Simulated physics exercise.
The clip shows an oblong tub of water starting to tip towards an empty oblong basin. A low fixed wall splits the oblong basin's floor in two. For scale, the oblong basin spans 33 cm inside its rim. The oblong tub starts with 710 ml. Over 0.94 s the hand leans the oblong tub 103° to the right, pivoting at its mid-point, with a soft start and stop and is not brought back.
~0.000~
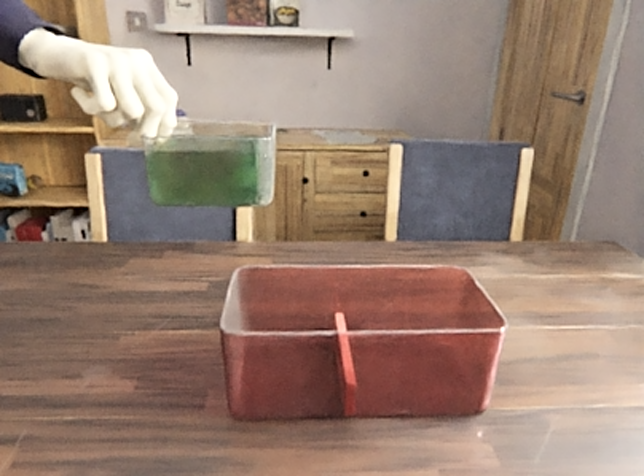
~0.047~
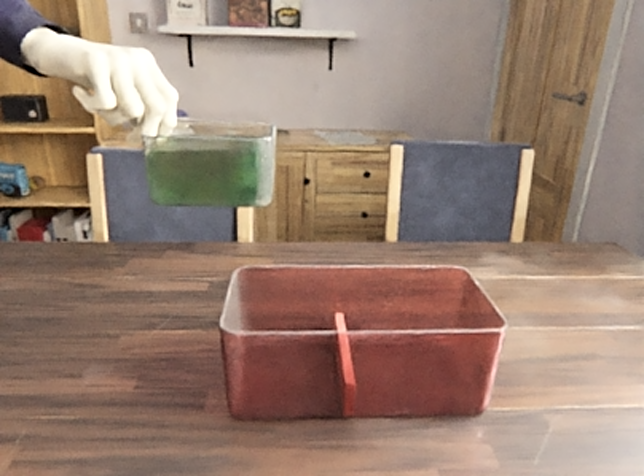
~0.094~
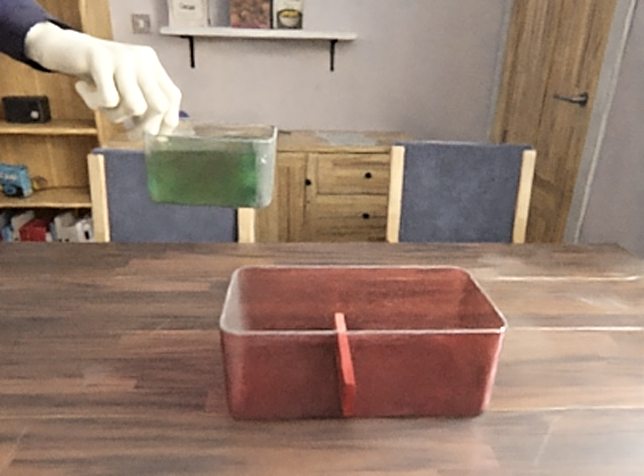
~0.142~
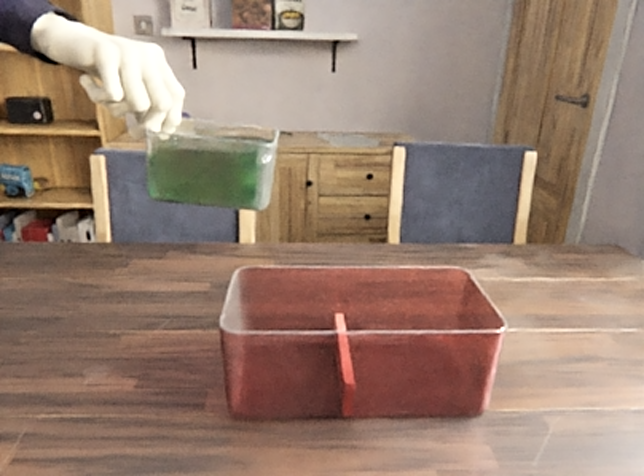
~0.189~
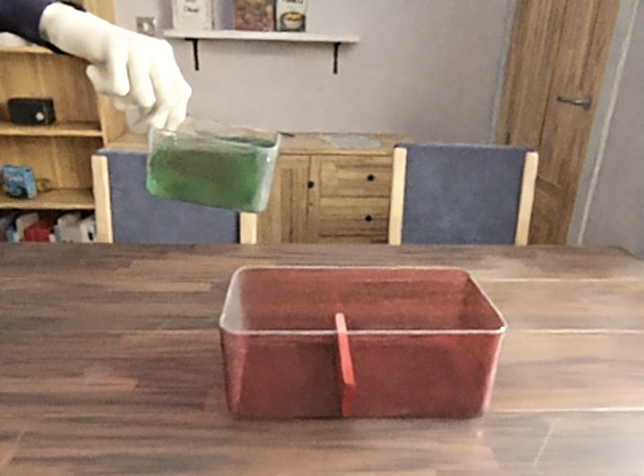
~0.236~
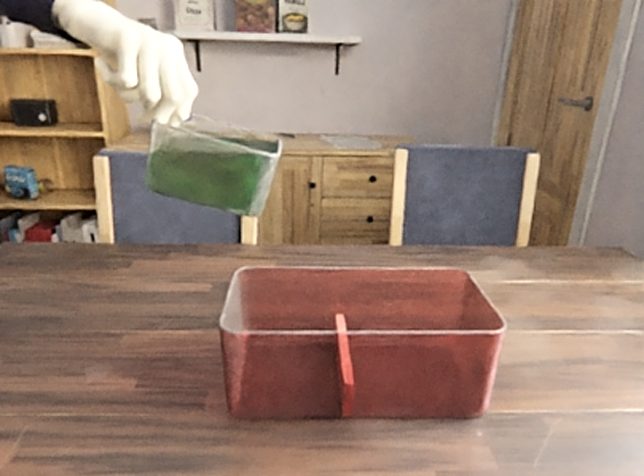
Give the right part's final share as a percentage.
The far part has some 41 per cent.
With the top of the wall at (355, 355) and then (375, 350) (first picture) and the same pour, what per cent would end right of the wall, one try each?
In turn about 25 and 10 per cent.
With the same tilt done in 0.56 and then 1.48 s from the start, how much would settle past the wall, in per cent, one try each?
First 20, then 50 per cent.
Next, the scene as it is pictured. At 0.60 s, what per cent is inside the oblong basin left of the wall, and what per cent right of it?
Some 10 per cent left and 2 right.
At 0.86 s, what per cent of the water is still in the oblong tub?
About 10 per cent.
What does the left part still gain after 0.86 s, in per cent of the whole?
About 18 per cent.
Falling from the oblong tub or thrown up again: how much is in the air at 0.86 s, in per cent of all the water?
Near 10 in a hundred.
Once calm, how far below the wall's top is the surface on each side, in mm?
Left about 32 mm, right about 40 mm.
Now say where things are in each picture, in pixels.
The first picture shows tilt 0°; pouring edge (273, 132); surface from (157, 142) to (272, 144); the oblong basin's rim runs from (228, 297) to (485, 295); the wall's top is at (344, 345).
The second picture shows tilt 1°; pouring edge (274, 133); surface from (158, 142) to (272, 144).
The third picture shows tilt 3°; pouring edge (275, 135); surface from (159, 142) to (272, 145).
The fourth picture shows tilt 6°; pouring edge (276, 138); surface from (161, 142) to (274, 146).
The fifth picture shows tilt 10°; pouring edge (278, 143); surface from (161, 142) to (276, 147).
The sixth picture shows tilt 15°; pouring edge (280, 149); surface from (164, 143) to (278, 148).
Then, 0.60 s in, the tilt is 73° and 48 per cent is still to pour, 9 is left of the wall and 2 right of it.
Then, 0.86 s in, the tilt is 101° and 10 per cent is still to pour, 39 is left of the wall and 41 right of it.
Then, 1.14 s in, the tilt is 103° and 1 per cent is still to pour, 55 is left of the wall and 41 right of it.
Then, 1.44 s in, the tilt is 103° and 0 per cent is still to pour, 57 is left of the wall and 41 right of it.
Finally, 57 per cent lies left of the wall, 41 right of it and 1 outside.
